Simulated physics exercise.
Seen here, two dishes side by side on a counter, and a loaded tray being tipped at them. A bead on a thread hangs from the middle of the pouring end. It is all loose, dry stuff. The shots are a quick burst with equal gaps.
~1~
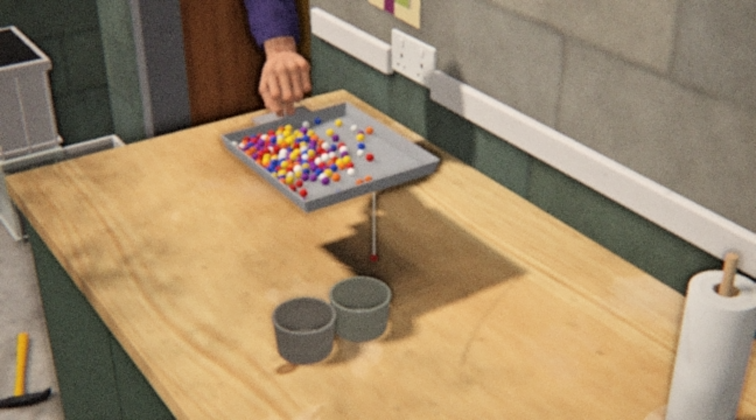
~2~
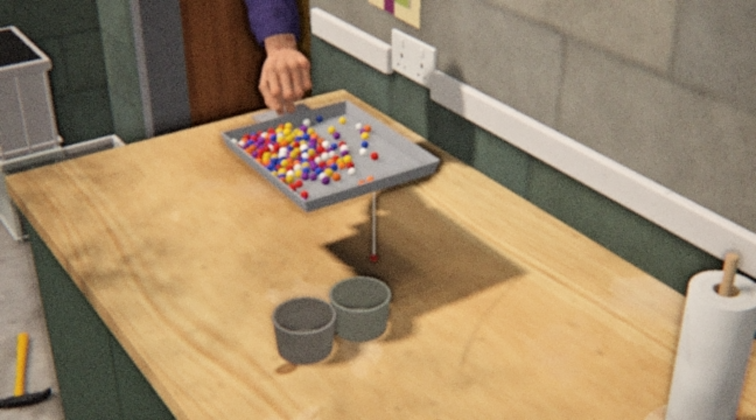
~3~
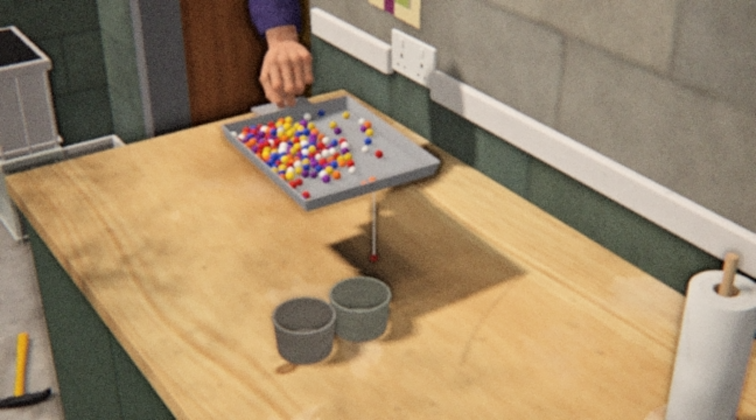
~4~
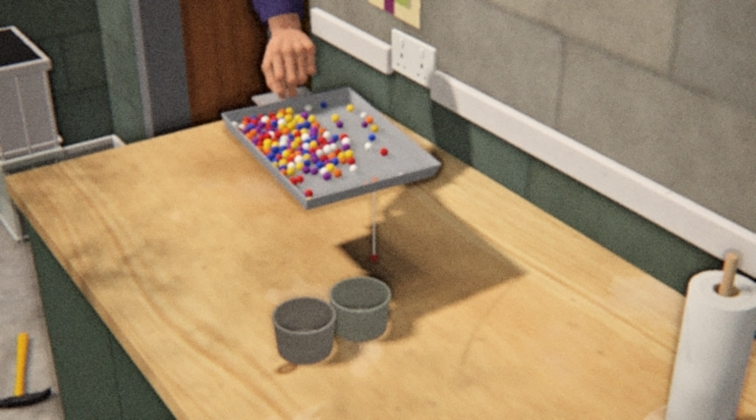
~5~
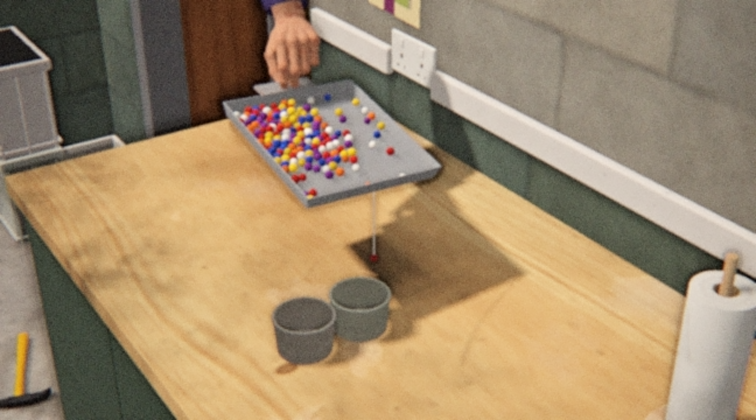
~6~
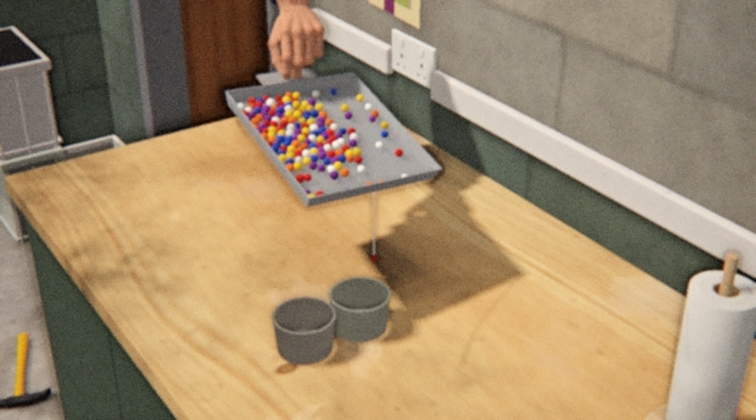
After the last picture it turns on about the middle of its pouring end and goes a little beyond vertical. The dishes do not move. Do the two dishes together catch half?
Together they catch under half.
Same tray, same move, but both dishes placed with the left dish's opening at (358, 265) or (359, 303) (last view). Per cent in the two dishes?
The first gives 10 %, the second 30 %.
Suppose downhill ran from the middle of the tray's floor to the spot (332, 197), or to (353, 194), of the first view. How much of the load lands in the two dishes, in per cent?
Near 60 % and 80 %.
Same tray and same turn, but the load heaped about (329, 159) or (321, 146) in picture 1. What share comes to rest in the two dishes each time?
Near 0 % and 0 %.
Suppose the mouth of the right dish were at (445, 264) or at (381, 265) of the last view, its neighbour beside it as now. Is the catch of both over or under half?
One: More than half. Two: Below a half.
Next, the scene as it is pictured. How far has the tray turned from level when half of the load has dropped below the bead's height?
Around 85° of tilt.
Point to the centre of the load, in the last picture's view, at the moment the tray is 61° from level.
Roughly at (404, 174).
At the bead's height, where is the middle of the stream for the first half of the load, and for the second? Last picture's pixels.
At about (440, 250), then at (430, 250).
Just after the last frame, tray tipped steeply; the larger part on the tray; about a tenth outside both; about a tenth in the air.
A moment on, tray tipped right over; about a tenth on the tray; just a few in the right dish; the larger part outside both; about a tenth in the air.
Further on, tray tipped past a quarter turn; just a few in the right dish; almost all outside both.
When it is over, tray tipped past a quarter turn; not one in the left dish; just a few in the right dish; almost all outside both.
